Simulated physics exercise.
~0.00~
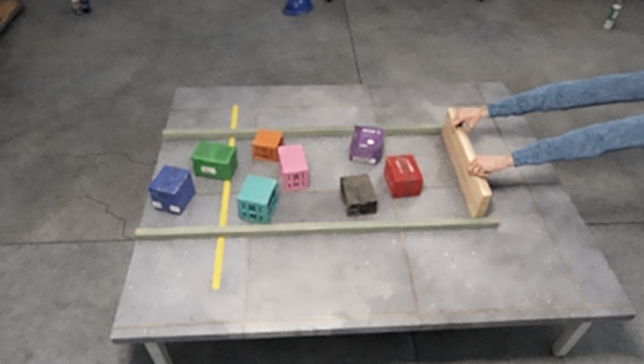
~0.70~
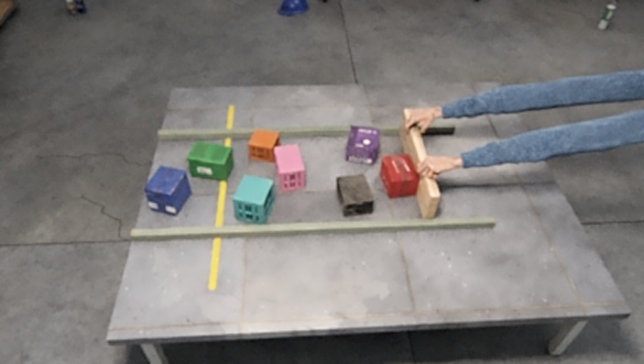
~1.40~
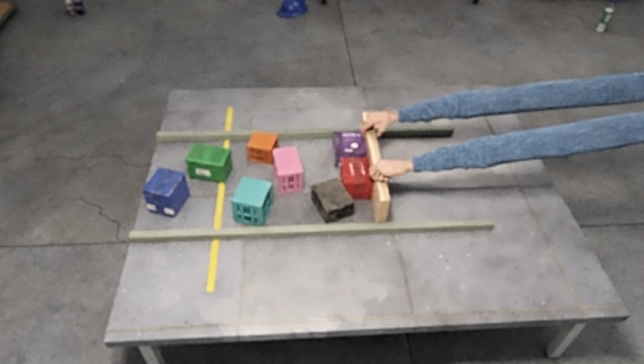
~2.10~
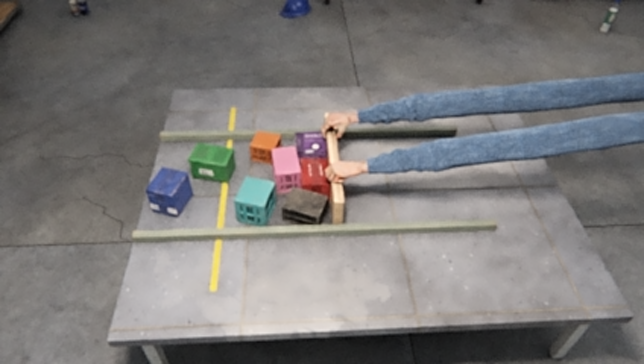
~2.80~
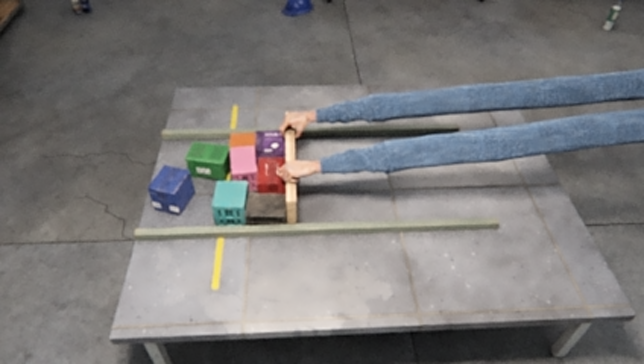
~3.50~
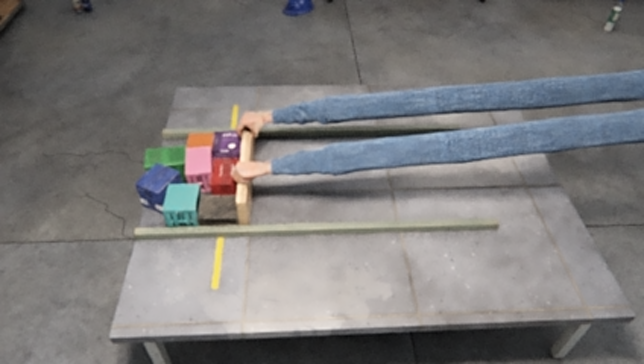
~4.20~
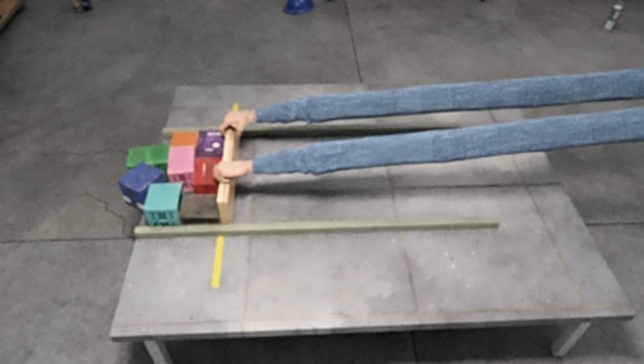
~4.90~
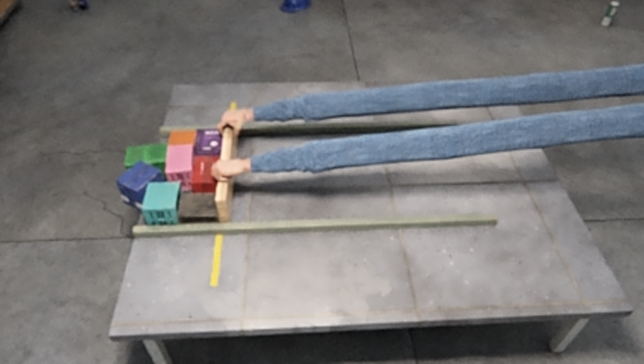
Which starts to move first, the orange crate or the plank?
The plank starts to move first. The orange crate stays still until later, when the bunched boxes are pushed along.
